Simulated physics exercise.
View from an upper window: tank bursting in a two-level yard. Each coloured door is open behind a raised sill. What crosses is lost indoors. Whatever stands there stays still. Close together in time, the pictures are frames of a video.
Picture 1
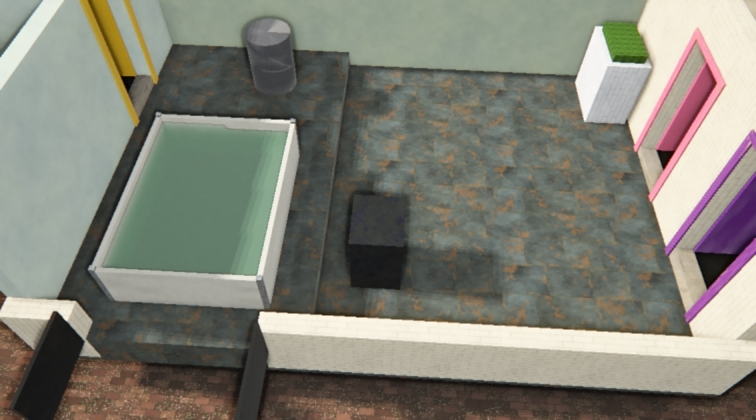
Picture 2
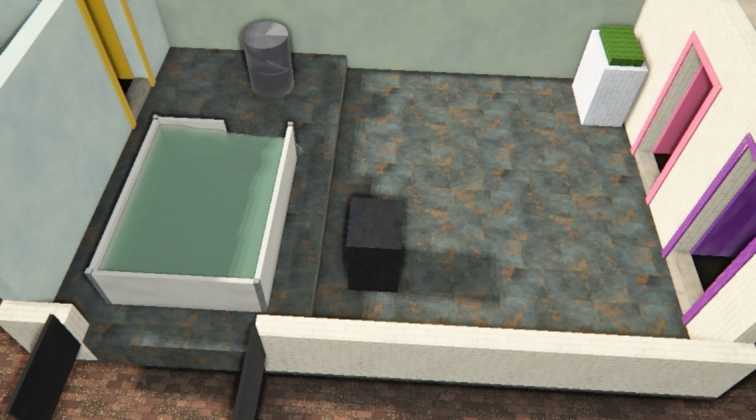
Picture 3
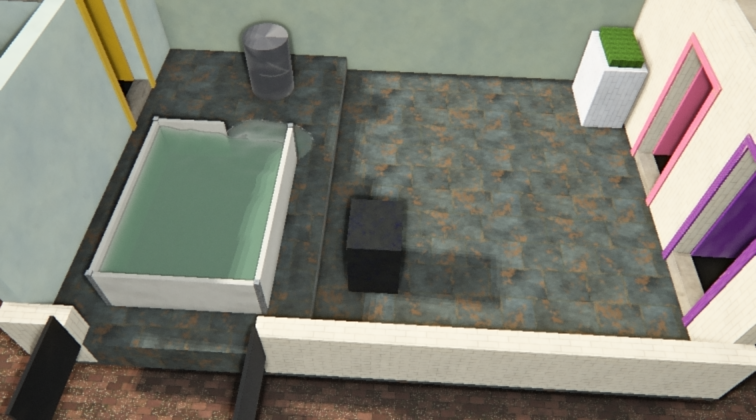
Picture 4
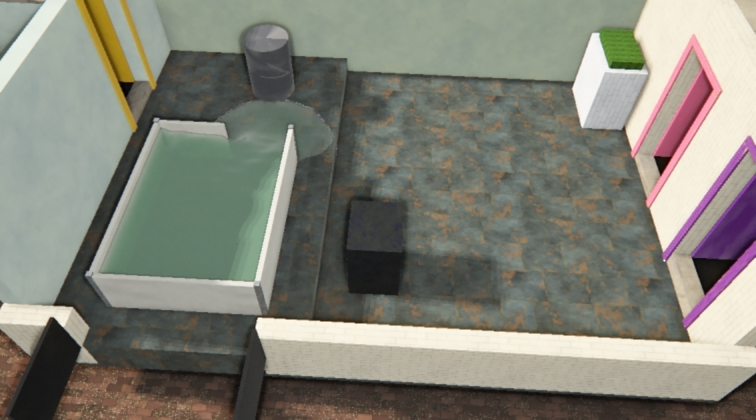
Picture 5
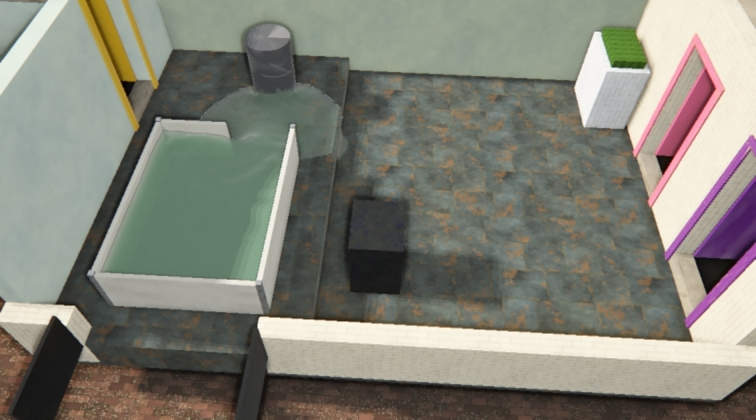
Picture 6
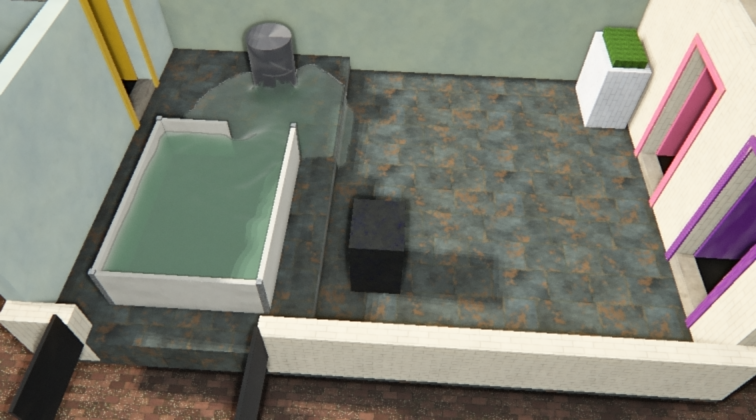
Water poured through a gap in the far side of the white-walled tank, spreading in a rounded sheet toward the grey barrel and rightward over the step's edge, while the black block stayed still.
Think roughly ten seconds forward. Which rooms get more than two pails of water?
One by one: Pink door: Does not exceed it; purple door: Does not exceed it; yellow door: Does not exceed it.
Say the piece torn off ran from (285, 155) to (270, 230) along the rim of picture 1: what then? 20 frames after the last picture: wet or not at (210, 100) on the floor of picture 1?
Result: Not reached.
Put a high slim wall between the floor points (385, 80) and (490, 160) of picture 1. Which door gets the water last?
The door marked purple.
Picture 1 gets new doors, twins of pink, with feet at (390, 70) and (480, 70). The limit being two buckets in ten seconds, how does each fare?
In order: Overshoots; falls short.
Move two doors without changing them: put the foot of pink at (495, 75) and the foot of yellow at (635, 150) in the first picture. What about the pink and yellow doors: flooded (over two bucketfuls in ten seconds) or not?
My reading: Pink is under; yellow lets less in.
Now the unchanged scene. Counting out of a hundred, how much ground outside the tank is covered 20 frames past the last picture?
About 40 per cent.
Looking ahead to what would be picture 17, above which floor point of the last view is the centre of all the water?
Centre of the water: Near (246, 177).
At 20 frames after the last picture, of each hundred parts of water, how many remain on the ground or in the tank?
100 percent or thereabouts.
A moment on, water covers 20 % of the floor; the pink door not reached, the purple door not reached, the yellow door not reached.
Next, water covers 25 % of the floor; the pink door not reached, the purple door not reached, the yellow door wet at the sill, nothing in.
Then, water covers 40 % of the floor; the pink door not reached, the purple door not reached, the yellow door wet at the sill, nothing in.
Later, water covers 65 % of the floor; the pink door wet at the sill, nothing in, the purple door wet at the sill, nothing in, the yellow door wet at the sill, nothing in.
In the end, water covers 85 % of the floor; the pink door wet at the sill, nothing in, the purple door wet at the sill, nothing in, the yellow door wet at the sill, nothing in.
